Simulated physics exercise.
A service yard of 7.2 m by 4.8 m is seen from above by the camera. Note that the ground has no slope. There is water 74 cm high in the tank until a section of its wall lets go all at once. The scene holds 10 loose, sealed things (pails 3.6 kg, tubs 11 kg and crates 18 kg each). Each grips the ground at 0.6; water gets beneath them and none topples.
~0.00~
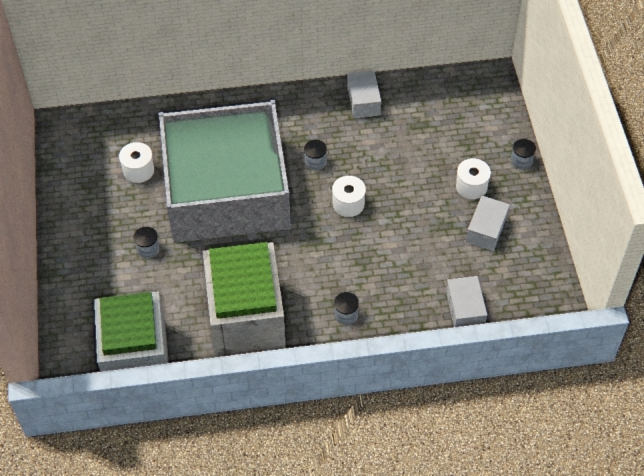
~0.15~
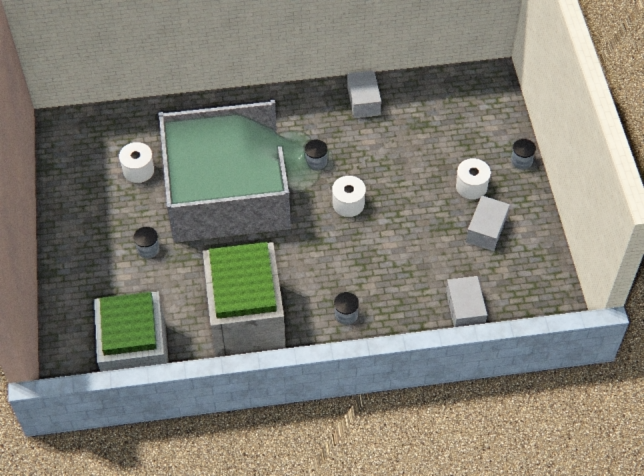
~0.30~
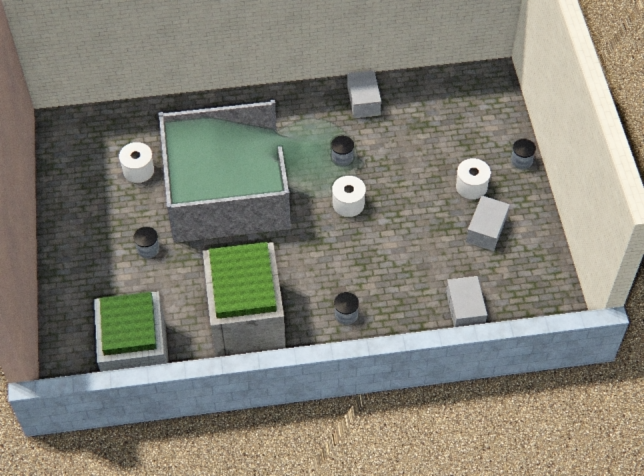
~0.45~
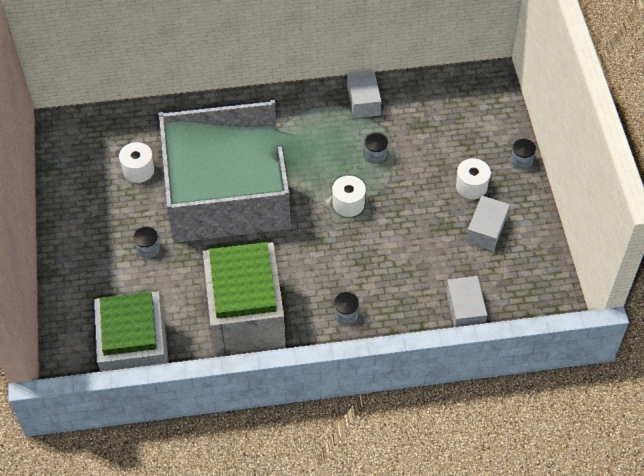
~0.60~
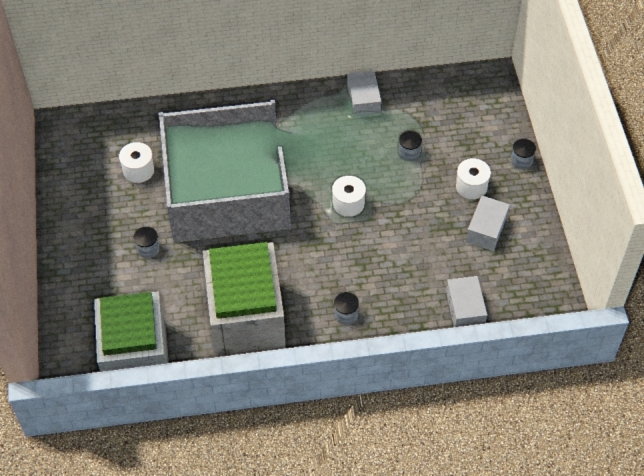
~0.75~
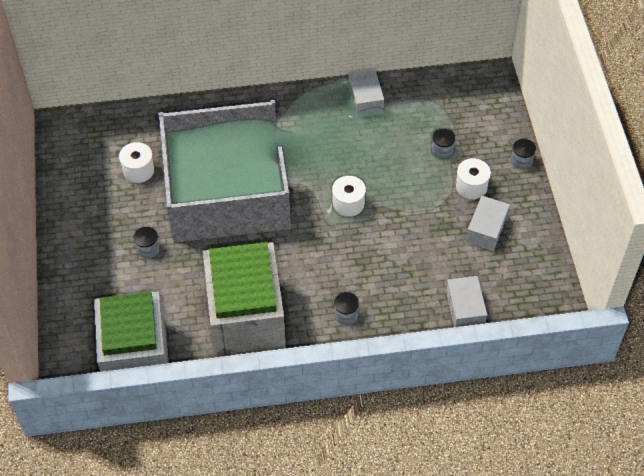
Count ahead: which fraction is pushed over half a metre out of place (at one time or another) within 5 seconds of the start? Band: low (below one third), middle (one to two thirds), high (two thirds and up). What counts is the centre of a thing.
Middle.
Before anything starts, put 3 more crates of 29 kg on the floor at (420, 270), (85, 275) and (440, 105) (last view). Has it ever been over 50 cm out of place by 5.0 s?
Check, in order - not exceeded, not exceeded, exceeded.
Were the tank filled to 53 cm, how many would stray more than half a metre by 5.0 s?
With that change, 4 of them.
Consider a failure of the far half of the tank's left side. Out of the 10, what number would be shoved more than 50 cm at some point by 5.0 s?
The count would be 2.
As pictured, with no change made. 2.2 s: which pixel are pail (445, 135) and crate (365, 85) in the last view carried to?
First near (521, 112), second near (502, 71).
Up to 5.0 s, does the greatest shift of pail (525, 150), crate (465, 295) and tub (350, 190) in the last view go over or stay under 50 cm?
The first is beyond the limit, the second beyond the limit, and the third inside the limit.
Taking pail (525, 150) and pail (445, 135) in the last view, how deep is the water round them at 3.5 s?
8 and 16 cm.
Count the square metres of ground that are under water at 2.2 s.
Roughly 15 m2 of it is wet.
After 1.1 s 2 of 10 are over 50 cm from their spots; 0 afloat.
After 2.2 s 4 of 10 are over 50 cm from their spots; 4 afloat.
After 3.5 s 4 of 10 are over 50 cm from their spots; 3 afloat.
After 5.0 s 6 of 10 are over 50 cm from their spots, and 6 have been at some point; 5 afloat.
